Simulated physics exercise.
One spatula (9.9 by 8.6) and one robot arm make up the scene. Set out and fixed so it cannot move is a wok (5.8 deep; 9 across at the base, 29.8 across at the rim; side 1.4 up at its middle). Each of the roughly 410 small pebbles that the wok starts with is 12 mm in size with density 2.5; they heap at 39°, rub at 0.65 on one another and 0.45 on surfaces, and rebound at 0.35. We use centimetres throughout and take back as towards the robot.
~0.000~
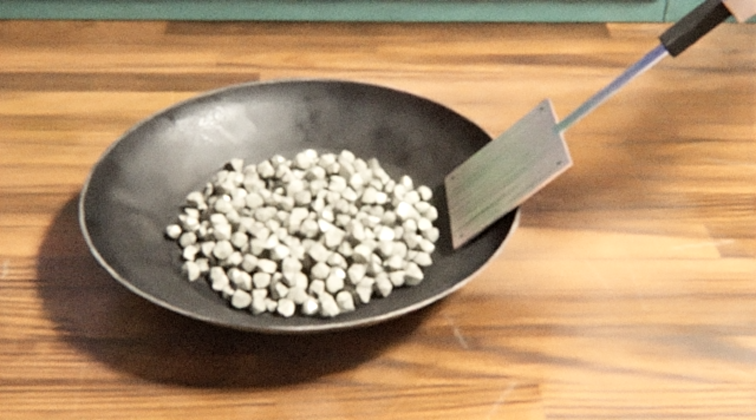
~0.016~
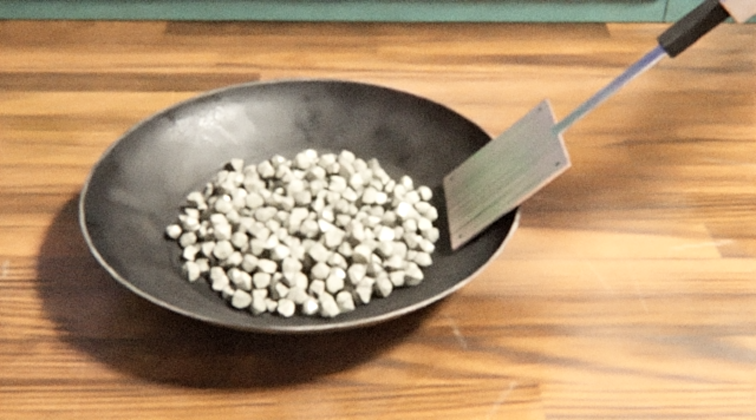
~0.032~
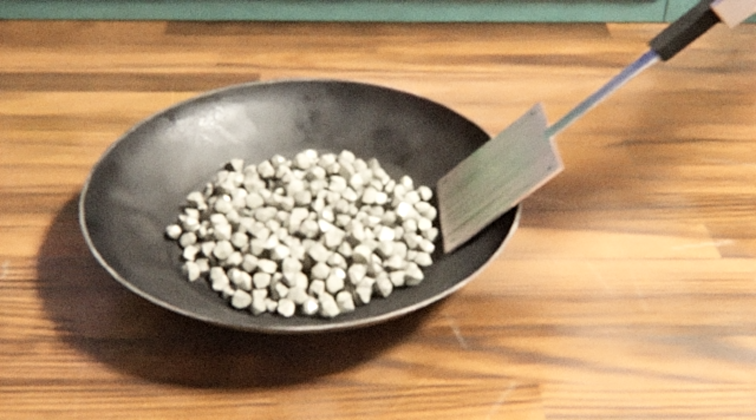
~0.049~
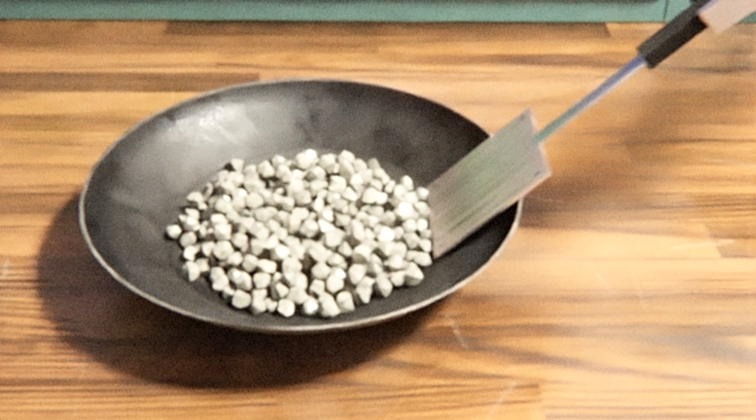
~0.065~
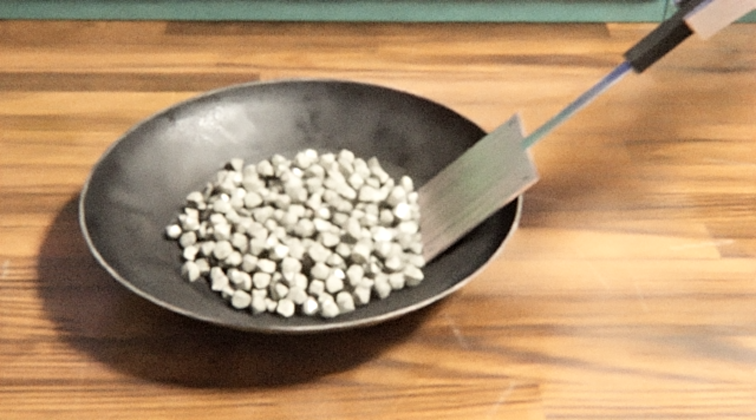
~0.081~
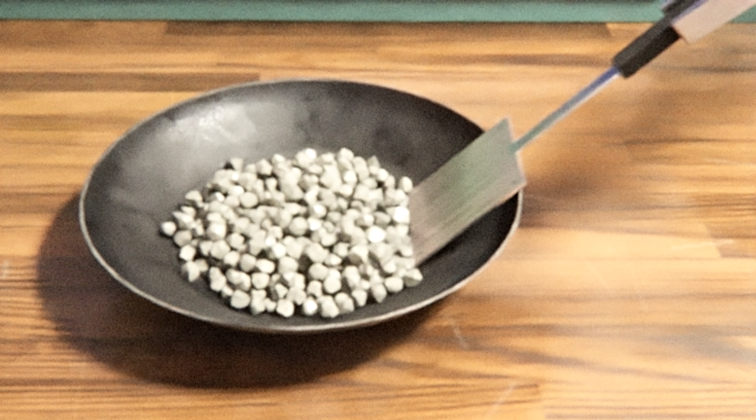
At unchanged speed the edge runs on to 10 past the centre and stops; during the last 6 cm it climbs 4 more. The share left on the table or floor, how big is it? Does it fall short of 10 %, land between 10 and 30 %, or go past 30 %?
It lands between 10 and 30 %.
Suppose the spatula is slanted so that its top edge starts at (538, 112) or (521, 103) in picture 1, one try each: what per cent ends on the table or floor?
First try around 20 percent, second around 20 percent.
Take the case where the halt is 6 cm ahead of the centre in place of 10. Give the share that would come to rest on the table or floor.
Result: Approx. 0 %.
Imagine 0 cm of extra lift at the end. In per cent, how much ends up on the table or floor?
Result: Approx. 20 %.
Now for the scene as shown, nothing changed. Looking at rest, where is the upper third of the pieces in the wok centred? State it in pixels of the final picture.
Close to pixel (162, 204).
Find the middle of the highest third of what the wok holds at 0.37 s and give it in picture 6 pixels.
Near (141, 188).
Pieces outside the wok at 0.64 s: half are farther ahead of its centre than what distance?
18 cm.
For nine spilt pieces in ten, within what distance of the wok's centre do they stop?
25 centimetres, give or take.
By 0.23 s, sloping 45°, highest piece 6 above the table; 408 in the wok.
By 0.37 s, sloping 45°, highest piece 8 above the table; 397 in the wok, 11 on the blade or in flight.
By 0.64 s, sloping 45°, highest piece 7 above the table; 325 in the wok, 78 on the table or floor, 5 on the blade or in flight.
By 1.69 s, sloping 45°, highest piece 7 above the table; 325 in the wok, 83 on the table or floor.
Final count, 325 in the wok, 83 on the table or floor. That is 20 % on the table or floor.
